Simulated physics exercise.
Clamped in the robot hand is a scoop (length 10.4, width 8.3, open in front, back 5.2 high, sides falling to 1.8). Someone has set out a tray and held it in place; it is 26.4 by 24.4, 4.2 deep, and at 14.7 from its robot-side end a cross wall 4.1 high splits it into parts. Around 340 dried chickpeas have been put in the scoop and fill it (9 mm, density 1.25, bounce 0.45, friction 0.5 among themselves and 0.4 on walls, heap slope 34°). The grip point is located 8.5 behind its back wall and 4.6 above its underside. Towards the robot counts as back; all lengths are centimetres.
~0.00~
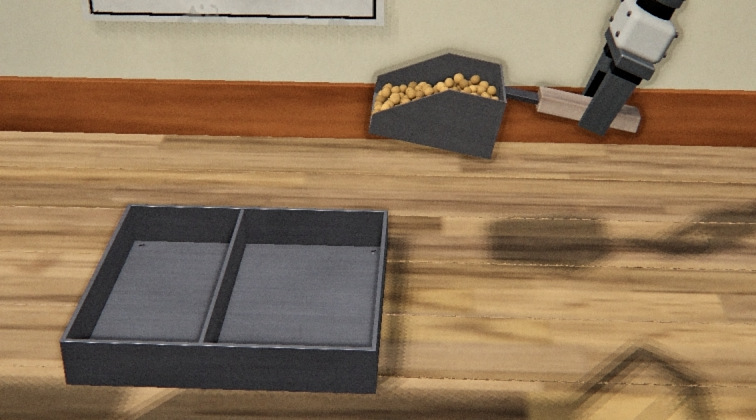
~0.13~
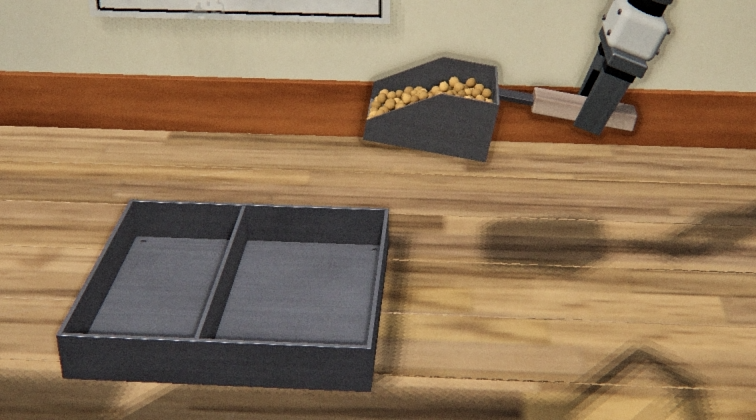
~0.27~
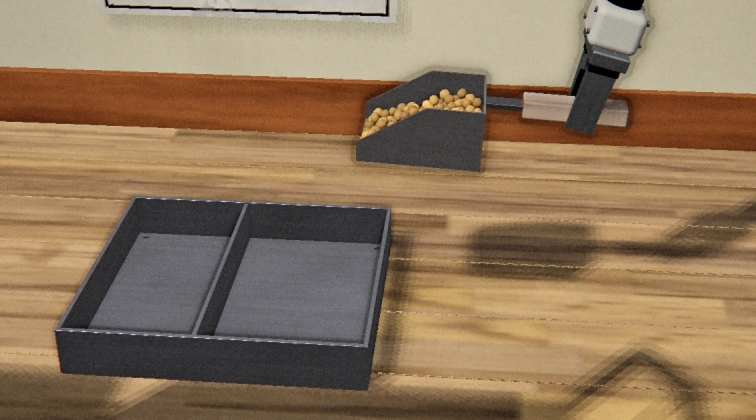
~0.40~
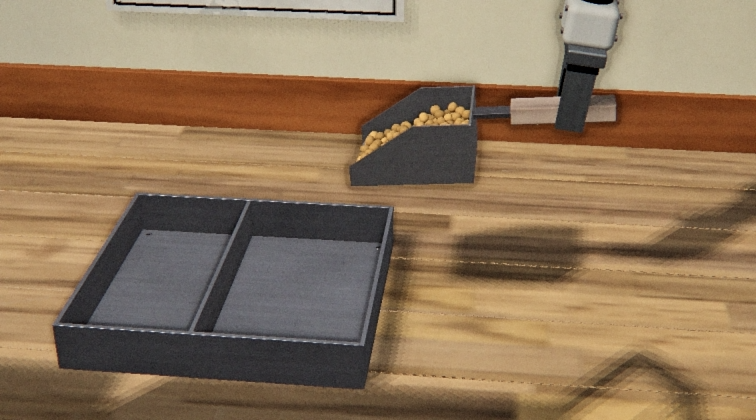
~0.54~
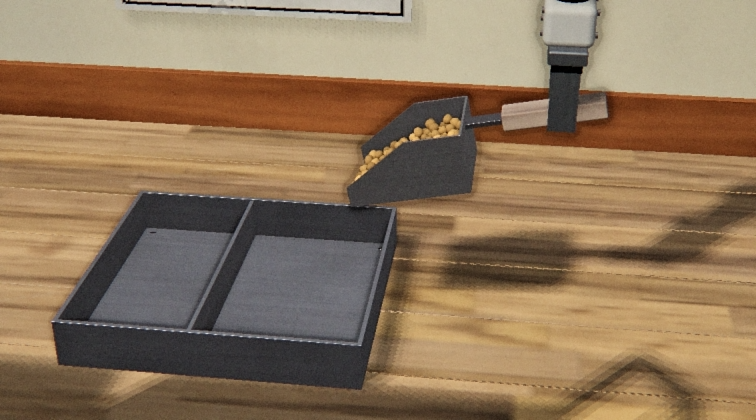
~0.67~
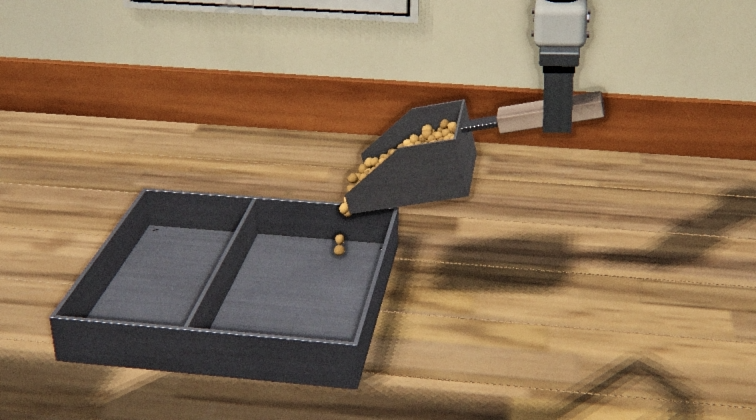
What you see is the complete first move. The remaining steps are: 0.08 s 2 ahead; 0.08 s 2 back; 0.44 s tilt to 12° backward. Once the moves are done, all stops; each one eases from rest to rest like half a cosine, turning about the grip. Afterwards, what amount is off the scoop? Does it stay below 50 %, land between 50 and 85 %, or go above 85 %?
It lands between 50 and 85 %.
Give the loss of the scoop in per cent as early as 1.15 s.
Near 65 per cent so far.
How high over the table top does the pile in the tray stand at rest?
The heap reaches close to 2.5 cm above the table.
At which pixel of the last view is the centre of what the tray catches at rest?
Around (273, 295) in the last view.
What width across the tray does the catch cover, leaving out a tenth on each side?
14 cm.
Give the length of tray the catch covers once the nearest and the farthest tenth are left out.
The stretch runs around 10 cm.
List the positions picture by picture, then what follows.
The first picture shows the scoop floor at (441, 124), tilted 12° backward; upper third of the load around (454, 101), from x 375 to 495, top at y 80; 341 on the scoop.
The second picture shows the scoop floor at (437, 128), tilted 10° backward; upper third of the load around (454, 105), from x 370 to 490, top at y 85.
The third picture shows the scoop floor at (431, 142), tilted 3° backward; upper third of the load around (450, 118), from x 365 to 475, top at y 95.
The fourth picture shows the scoop floor at (426, 158), tilted 5° forward; upper third of the load around (446, 133), from x 360 to 470, top at y 105.
The fifth picture shows the scoop floor at (425, 172), tilted 12° forward; upper third of the load around (443, 144), from x 355 to 470, top at y 120.
The sixth picture shows the scoop floor at (424, 177), tilted 14° forward; upper third of the load around (440, 149), from x 340 to 470, top at y 125; 336 on the scoop, 2 in the robot-side part, 3 in flight or on a rim.
After 0.91 s, tilted 12° forward, highest piece 17 above the table; 153 on the scoop, 128 in the robot-side part, 60 in flight or on a rim.
After 1.15 s, tilted 8° backward, highest piece 21 above the table; 221 in the robot-side part, 111 on the scoop, 9 in flight or on a rim.
After 1.47 s, tilted 12° backward, highest piece 22 above the table; 231 in the robot-side part, 110 on the scoop.
After 2.52 s, tilted 12° backward, highest piece 22 above the table; 231 in the robot-side part, 110 on the scoop.
In the end, 231 in the robot-side part, 110 on the scoop. That is 68 % off the scoop.
